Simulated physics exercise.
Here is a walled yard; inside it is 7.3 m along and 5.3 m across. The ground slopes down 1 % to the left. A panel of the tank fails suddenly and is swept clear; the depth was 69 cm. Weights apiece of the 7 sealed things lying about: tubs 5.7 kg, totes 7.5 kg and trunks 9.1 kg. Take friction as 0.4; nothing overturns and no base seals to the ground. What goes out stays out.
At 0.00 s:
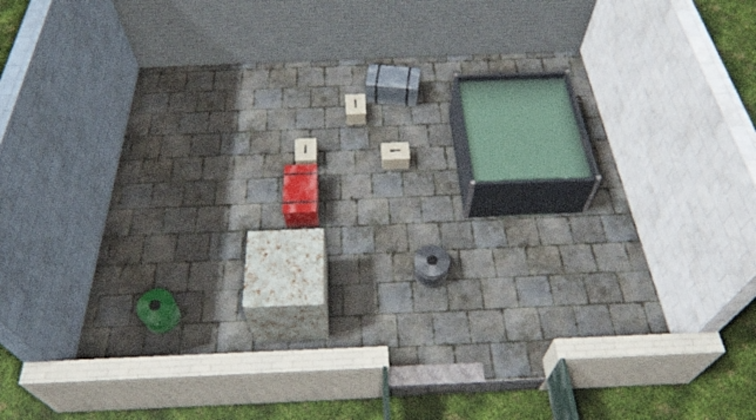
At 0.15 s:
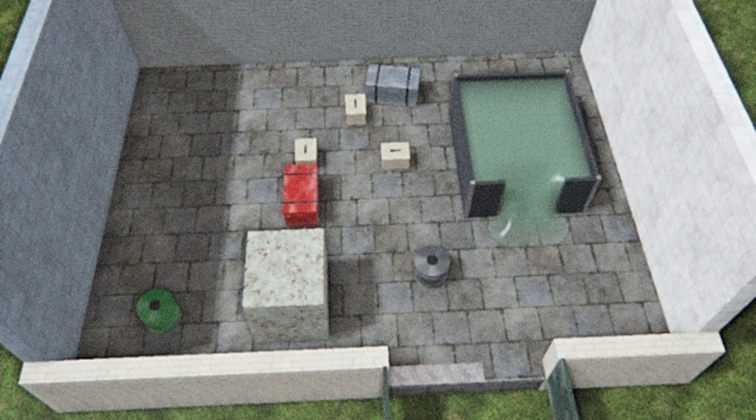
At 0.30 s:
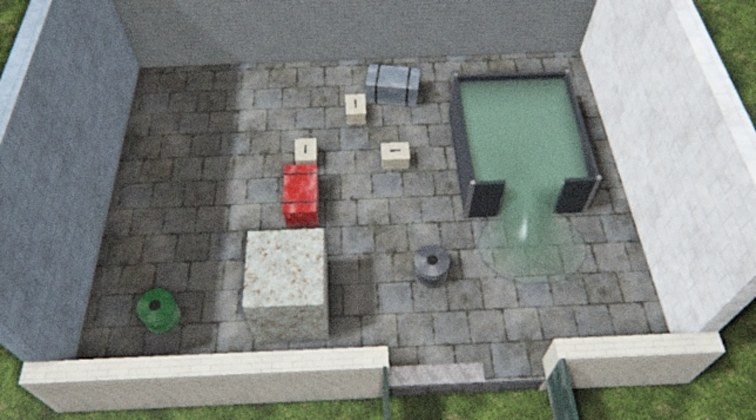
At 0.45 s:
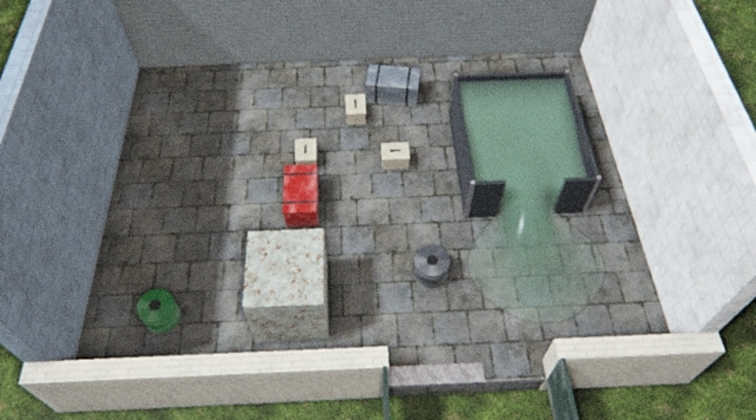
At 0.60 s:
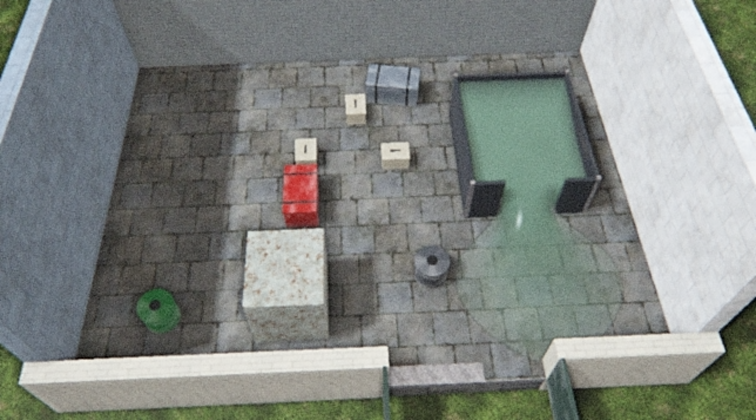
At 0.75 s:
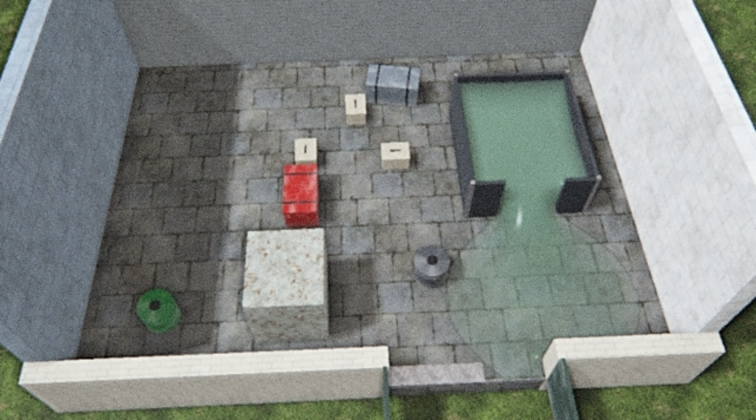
A dark-walled tank opens at its front, and greenish water spreads across the paved yard.
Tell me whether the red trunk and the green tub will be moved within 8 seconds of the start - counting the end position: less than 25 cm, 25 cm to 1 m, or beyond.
Red trunk barely shifts, green tub holds its place.
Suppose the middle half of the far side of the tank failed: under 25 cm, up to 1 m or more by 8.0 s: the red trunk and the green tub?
In that case the red trunk stays put, the green tub moves a short way.
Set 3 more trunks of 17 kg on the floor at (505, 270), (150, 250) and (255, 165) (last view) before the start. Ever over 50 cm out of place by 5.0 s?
In turn: Over, under, less.
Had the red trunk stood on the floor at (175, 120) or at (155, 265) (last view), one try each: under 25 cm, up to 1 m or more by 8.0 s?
In turn: It stays put; it stays put.
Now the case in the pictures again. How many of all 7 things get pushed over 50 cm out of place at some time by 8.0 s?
I count 0.
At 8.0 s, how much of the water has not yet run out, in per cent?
Some 60 per cent remains.
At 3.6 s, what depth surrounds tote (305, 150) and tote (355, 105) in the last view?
About 0 and 0 cm.
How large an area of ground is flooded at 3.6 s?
Some 14 m2.
After 1.6 s the red trunk is near (300, 188), 0.0 m from its start, aground; the green tub is near (155, 305), 0.0 m from its start, aground; 0 of 7 are out; 0 afloat.
After 3.6 s the red trunk is near (300, 188), 0.0 m from its start, aground; the green tub is near (155, 305), 0.0 m from its start, aground; 0 of 7 are out; 0 afloat.
After 5.6 s the red trunk is near (300, 188), 0.0 m from its start, aground; the green tub is near (155, 305), 0.0 m from its start, aground; 0 of 7 are out; 0 afloat.
After 8.0 s the red trunk is near (300, 188), 0.0 m from its start, aground; the green tub is near (155, 305), 0.0 m from its start, aground; 0 of 7 are out; 0 afloat.
